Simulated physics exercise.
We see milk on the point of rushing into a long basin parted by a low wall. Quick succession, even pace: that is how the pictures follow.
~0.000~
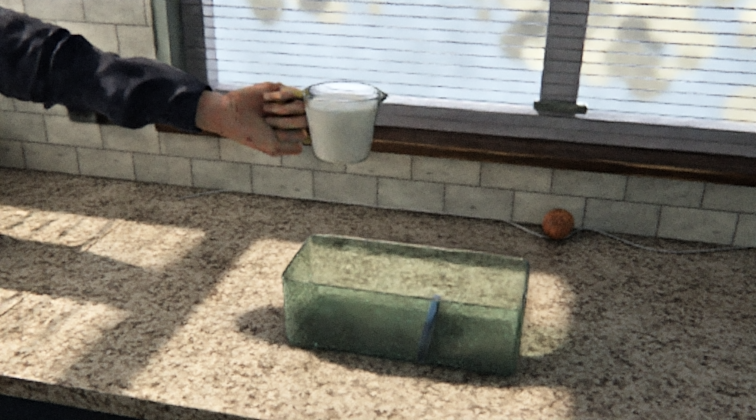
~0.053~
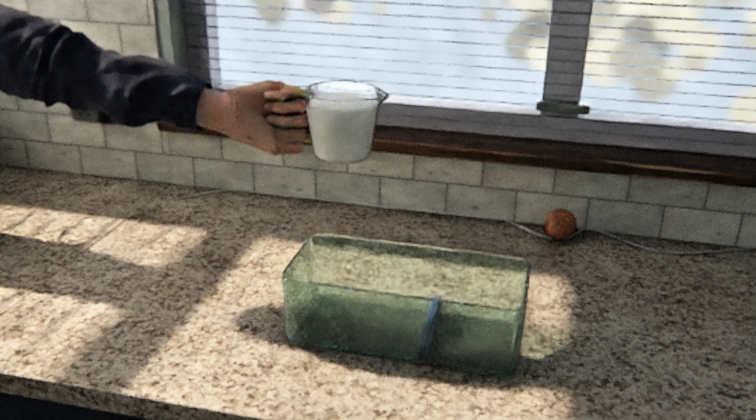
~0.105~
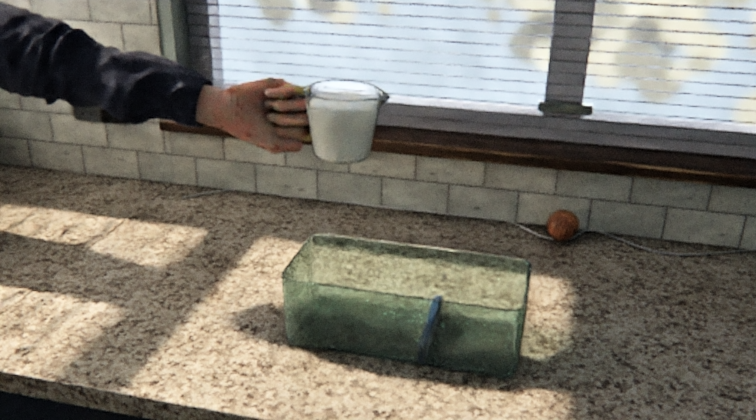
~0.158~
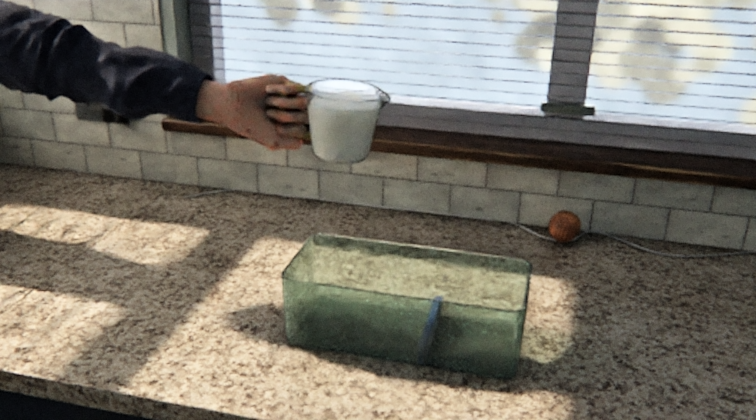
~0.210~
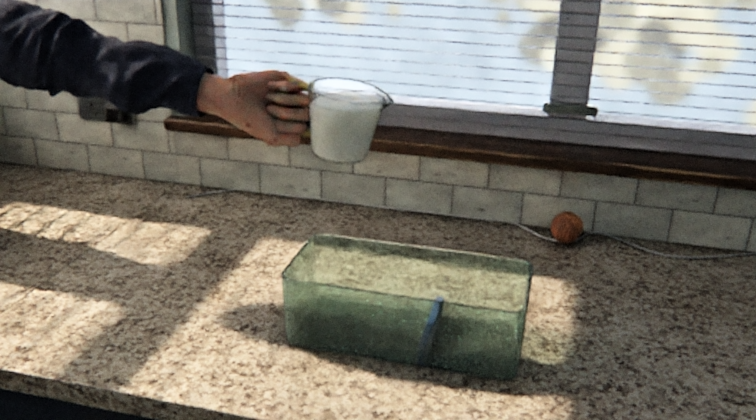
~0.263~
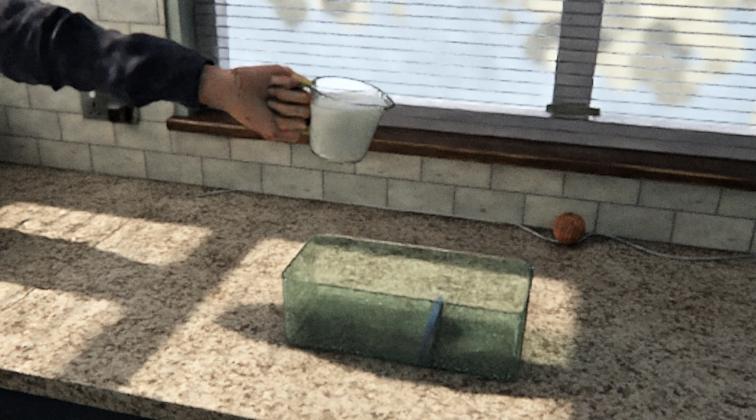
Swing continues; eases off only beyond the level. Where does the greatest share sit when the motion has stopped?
It's the righthand side that gets the most, no doubt.
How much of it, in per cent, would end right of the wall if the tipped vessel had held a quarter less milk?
Estimate: Around 50 per cent.
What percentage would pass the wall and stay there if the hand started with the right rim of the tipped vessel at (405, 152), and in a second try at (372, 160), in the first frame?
In order, some 70 and 5 percent.
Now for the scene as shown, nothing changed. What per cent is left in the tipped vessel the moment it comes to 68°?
Around 65 in a hundred.
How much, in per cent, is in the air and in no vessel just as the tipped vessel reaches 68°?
Around 30 in a hundred.
By 0.71 s the tilt is 68° and 65 per cent is still to pour, 2 is left of the wall and 6 right of it.
By 1.05 s the tilt is 106° and 8 per cent is still to pour, 14 is left of the wall and 57 right of it.
By 1.39 s the tilt is 114° and 0 per cent is still to pour, 34 is left of the wall and 63 right of it.
By 1.77 s the tilt is 114° and 0 per cent is still to pour, 34 is left of the wall and 64 right of it.
At rest 34 per cent lies left of the wall, 64 right of it and 2 outside.
